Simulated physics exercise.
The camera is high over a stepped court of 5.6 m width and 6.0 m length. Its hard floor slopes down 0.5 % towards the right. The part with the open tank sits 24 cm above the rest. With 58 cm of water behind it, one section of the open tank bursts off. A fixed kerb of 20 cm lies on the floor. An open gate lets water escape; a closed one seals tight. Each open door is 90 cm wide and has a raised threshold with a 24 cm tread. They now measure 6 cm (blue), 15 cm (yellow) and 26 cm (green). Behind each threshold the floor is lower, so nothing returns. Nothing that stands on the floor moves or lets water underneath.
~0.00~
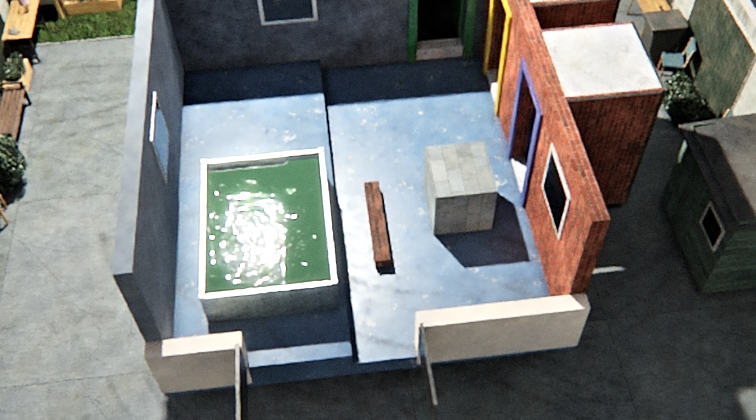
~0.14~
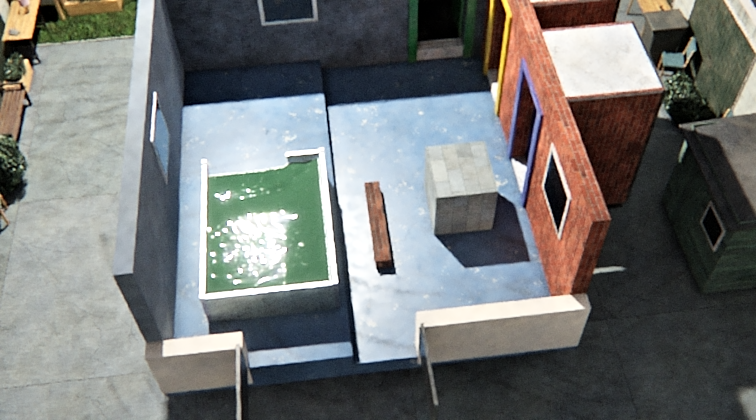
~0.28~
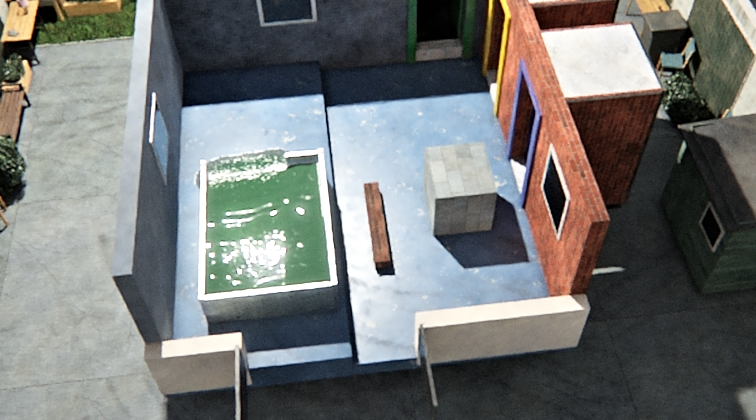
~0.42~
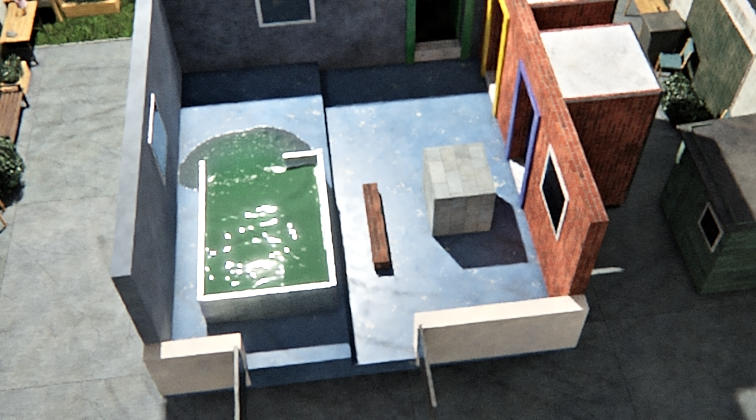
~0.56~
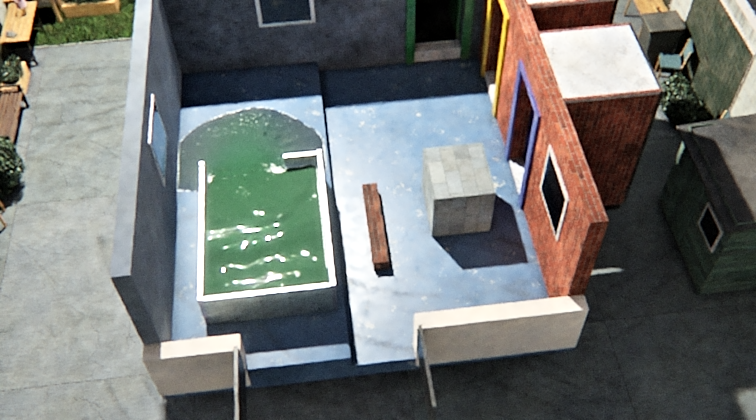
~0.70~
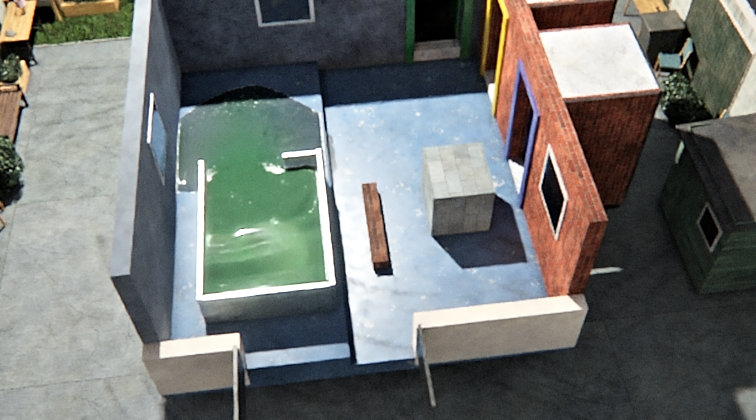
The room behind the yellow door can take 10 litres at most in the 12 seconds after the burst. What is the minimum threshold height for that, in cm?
It would have to be roughly 23 cm high.
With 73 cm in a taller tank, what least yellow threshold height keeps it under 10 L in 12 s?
About 30 cm.
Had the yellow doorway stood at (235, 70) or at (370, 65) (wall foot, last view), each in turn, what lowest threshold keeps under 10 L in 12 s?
About 31 and 11.0 cm.
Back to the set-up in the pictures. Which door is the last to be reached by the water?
The blue one.
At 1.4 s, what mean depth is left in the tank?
Roughly 40 cm on average.
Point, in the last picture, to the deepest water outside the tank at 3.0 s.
Around (192, 74).
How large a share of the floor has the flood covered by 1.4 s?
Near 25 per cent is wet.
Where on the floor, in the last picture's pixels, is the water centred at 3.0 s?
At about (269, 155).
After 1.4 s water covers 25 % of the floor, deepest (42 cm) near (182, 75); it has not reached the yellow door.
After 3.0 s water covers 40 % of the floor, deepest (34 cm) near (192, 74); it has not reached the yellow door.
After 12.0 s water covers 95 % of the floor, deepest (14 cm) near (554, 316); 11 cm at the yellow door, 92 litres in over its 15 cm threshold.
At the yellow door as built, the water arrived by 3.1 s and peaked near 26 cm at 4.4 s.
Run again over the same 12 s with other heights there, 43 litres in over 18.5 cm, 3 litres over 25.5 cm. The limit of 10 litres is kept from about 23 cm up.
